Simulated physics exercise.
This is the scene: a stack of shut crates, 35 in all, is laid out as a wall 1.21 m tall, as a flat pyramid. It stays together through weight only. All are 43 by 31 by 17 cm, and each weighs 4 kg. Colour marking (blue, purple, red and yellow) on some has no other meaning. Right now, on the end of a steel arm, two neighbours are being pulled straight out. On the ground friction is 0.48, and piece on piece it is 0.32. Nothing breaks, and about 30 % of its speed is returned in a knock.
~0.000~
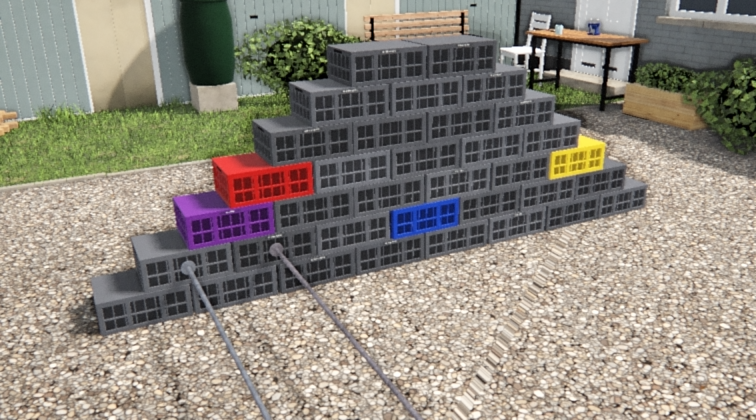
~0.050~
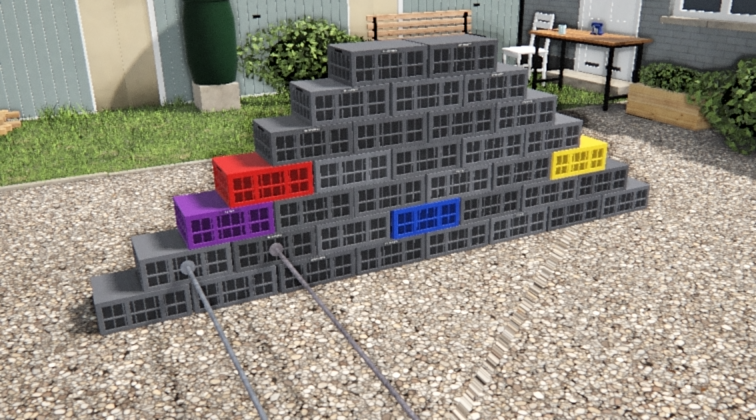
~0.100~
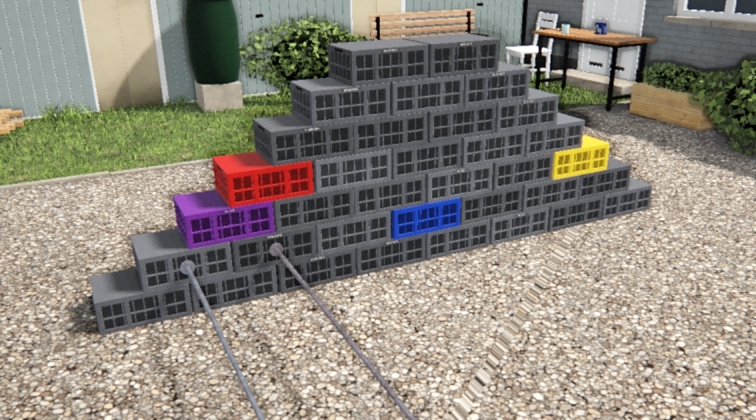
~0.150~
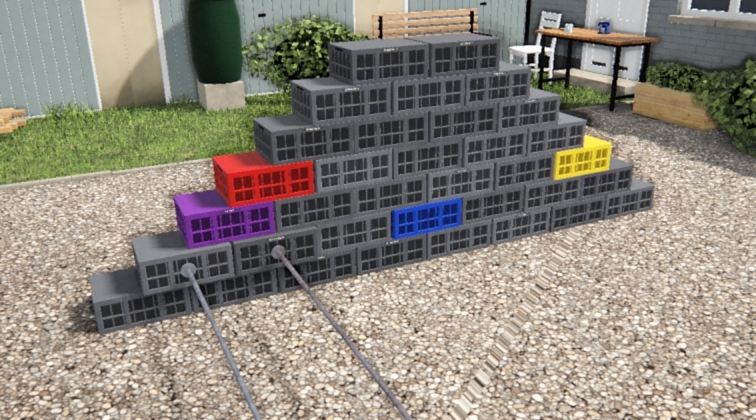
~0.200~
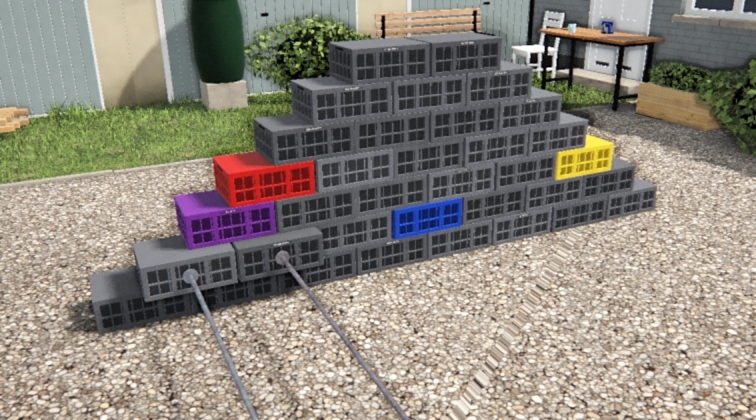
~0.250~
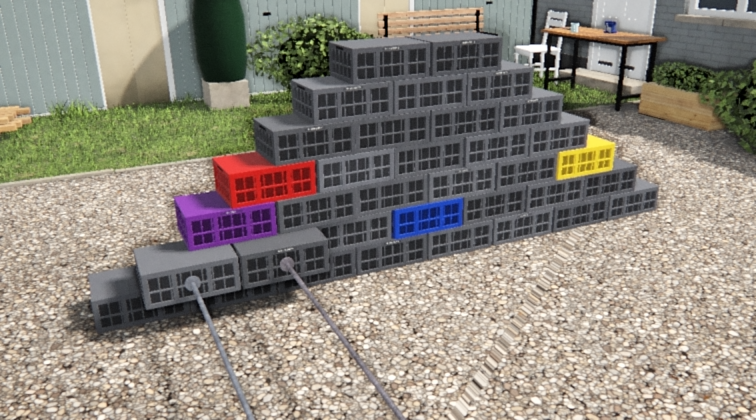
Two neighbouring grey crates sliding out from the lower left of a stepped crate wall, drawn toward the viewer by steel arms.
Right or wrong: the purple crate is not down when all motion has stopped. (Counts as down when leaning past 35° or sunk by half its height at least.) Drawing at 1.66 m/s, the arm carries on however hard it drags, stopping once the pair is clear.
Wrong, it ends down.
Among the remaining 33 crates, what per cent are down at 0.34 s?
0 %.
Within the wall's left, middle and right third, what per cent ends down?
Going left to right, I get 10, 0 and 0 percent.
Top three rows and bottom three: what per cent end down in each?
0% and 10%.
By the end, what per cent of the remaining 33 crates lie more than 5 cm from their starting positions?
10 percent.
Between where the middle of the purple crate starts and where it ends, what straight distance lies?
It ends around 50 cm from its start.
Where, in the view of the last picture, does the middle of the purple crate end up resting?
Look near (246, 307) in the last frame.
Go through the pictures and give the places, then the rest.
In the first picture (we follow the side turned to the camera; the camera moves round a little), pulled crate (253, 247) not yet moving; purple crate (231, 226); blue crate (427, 218); red crate (272, 185); no other piece has moved.
The second picture shows pulled crate (252, 247) not yet moving; purple crate (231, 225).
The third picture shows pulled crate (252, 247) 3 mm out; purple crate (231, 225).
The fourth picture shows pulled crate (254, 249) 41 mm out; purple crate (231, 225).
The fifth picture shows pulled crate (258, 255) 12 cm out; purple crate (232, 225) displaced 21 mm; red crate (273, 184) displaced 16 mm; 3 stirred so far.
The sixth picture shows pulled crate (262, 261) 20 cm out; purple crate (233, 227) displaced 45 mm; red crate (274, 185) displaced 33 mm; yellow crate (587, 161); 4 stirred so far.
Around 0.34 s, none of the 33 other crates down, 6 disturbed; purple crate displaced 11 cm; red crate displaced 7 cm.
Around 0.54 s, 1 of the 33 other crates down; purple crate tipped 36°, 10 cm lower; red crate displaced 12 cm.
Finally (1.3 s), 1 of the 33 other crates down; purple crate 35 cm lower; red crate displaced 12 cm; blue crate unmoved. Seen by the last camera, middles, purple crate near (246, 307), red crate near (267, 181).
